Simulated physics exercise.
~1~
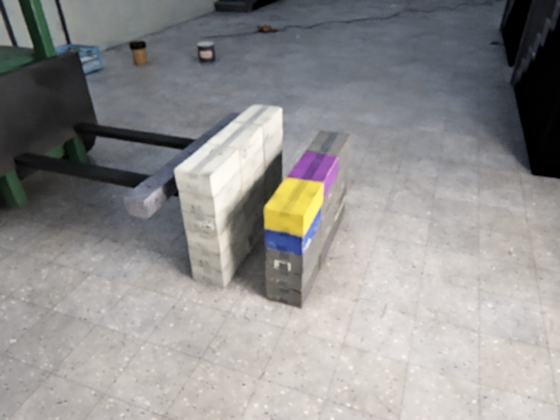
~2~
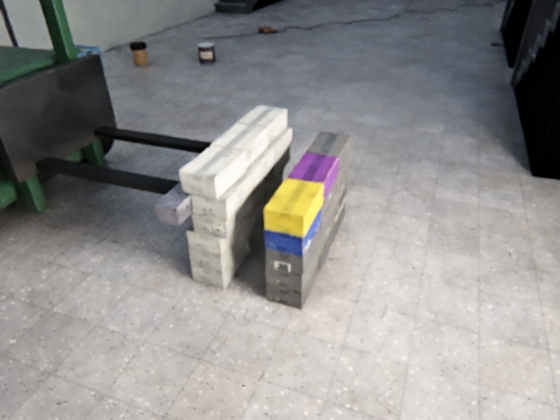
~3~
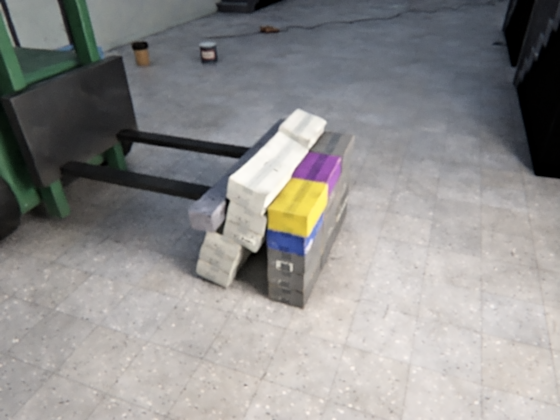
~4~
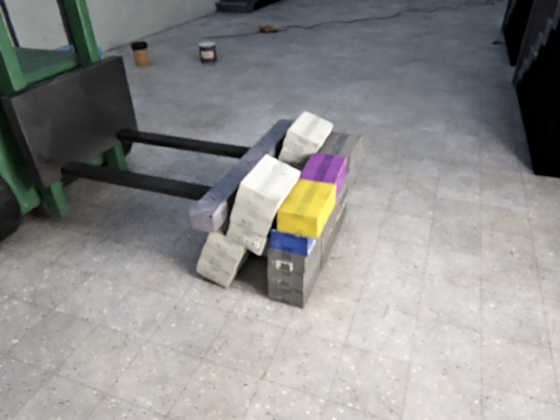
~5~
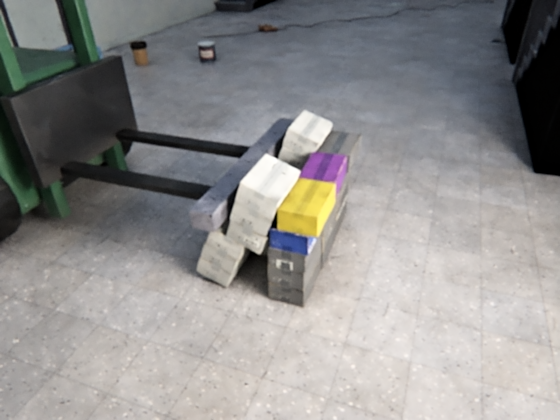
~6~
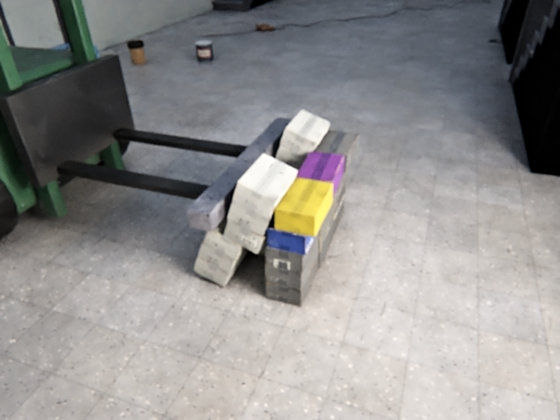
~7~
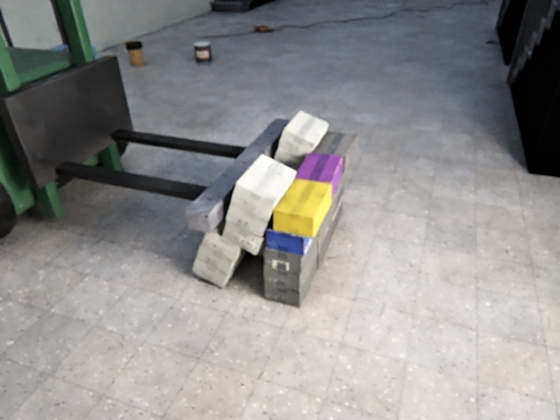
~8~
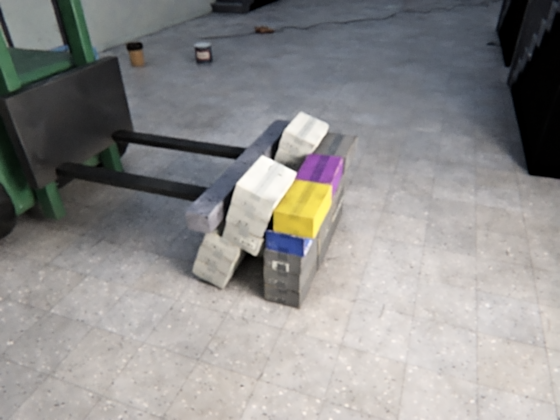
A beam on a green lift truck's forks pushed right into a pale stack of boxes, tipping its upper boxes against the darker stack beside it, then stopped, leaving the pale ones leaning and the yellow box shifted slightly but still on top of the blue.
